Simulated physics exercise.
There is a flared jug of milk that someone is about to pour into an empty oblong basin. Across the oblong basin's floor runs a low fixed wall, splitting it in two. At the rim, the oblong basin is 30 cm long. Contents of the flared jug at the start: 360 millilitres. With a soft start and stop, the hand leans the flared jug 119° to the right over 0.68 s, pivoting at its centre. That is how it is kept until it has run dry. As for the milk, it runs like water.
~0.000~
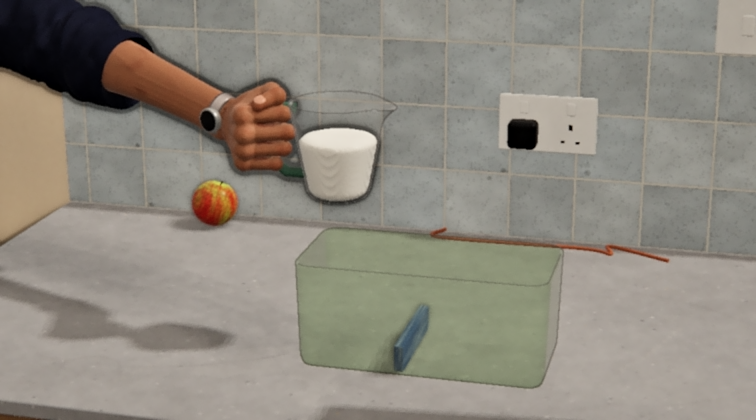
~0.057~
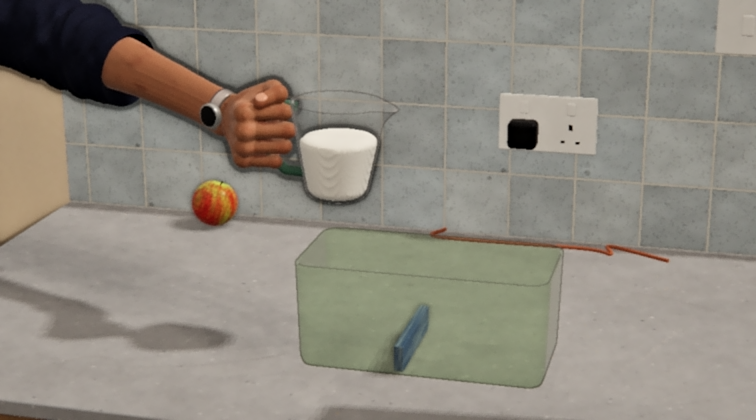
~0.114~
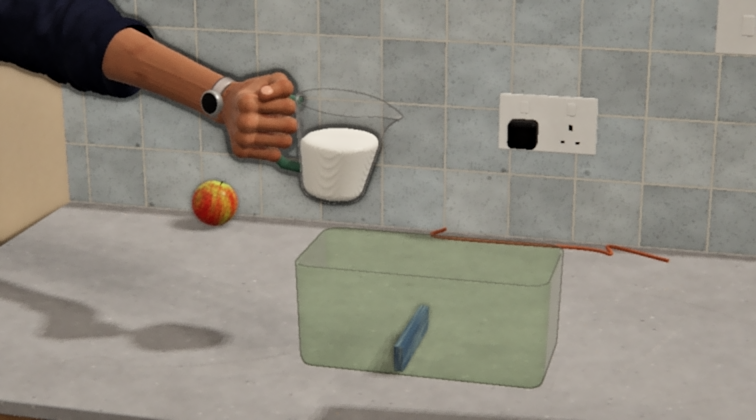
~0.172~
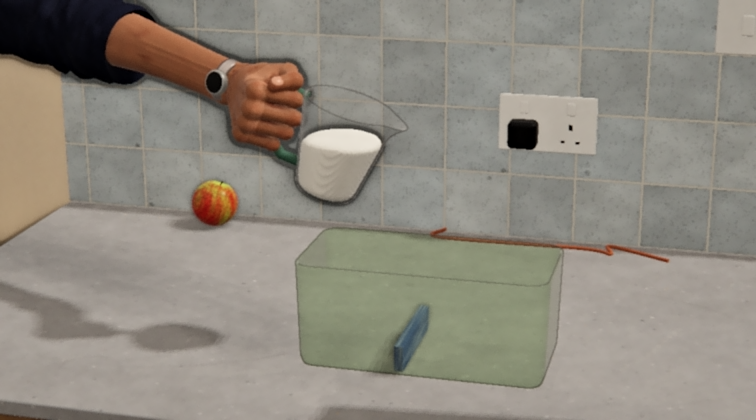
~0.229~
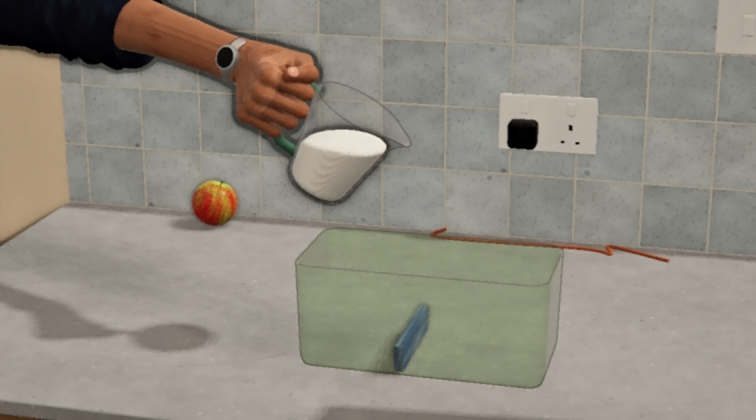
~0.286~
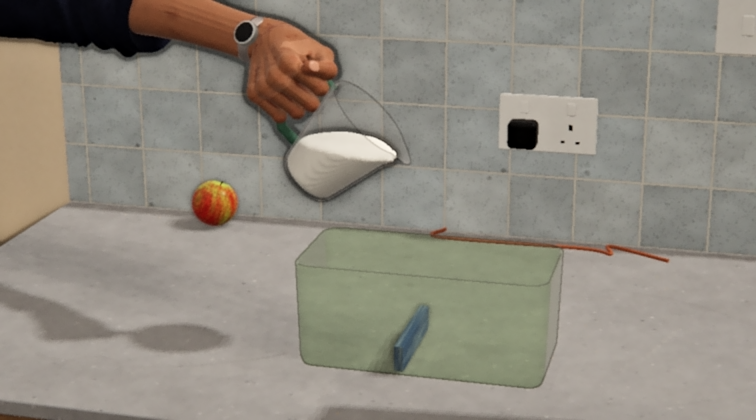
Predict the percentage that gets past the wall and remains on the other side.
The other side holds about 68 % in the end.
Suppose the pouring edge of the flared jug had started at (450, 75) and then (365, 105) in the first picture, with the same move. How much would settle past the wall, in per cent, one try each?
80 per cent first, 10 per cent second.
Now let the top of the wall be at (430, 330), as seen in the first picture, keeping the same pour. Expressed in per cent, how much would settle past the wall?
In that case, some 25 percent.
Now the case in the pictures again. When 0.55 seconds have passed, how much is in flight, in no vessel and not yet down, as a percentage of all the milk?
I'd say close to 28 per cent.
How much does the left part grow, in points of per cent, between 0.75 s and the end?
I'd say near 3 percent.
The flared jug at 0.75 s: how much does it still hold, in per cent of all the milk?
About 1 per cent.
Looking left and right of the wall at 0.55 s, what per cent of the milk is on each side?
About 5 % left, 30 % right.
After 0.55 s the tilt is 109° and 38 per cent is still to pour, 5 is left of the wall and 29 right of it.
After 0.75 s the tilt is 119° and 1 per cent is still to pour, 28 is left of the wall and 69 right of it.
After 0.96 s the tilt is 119° and 0 per cent is still to pour, 31 is left of the wall and 68 right of it.
After 1.18 s the tilt is 119° and 0 per cent is still to pour, 31 is left of the wall and 68 right of it.
In the end 31 per cent lies left of the wall, 68 right of it and 1 outside.
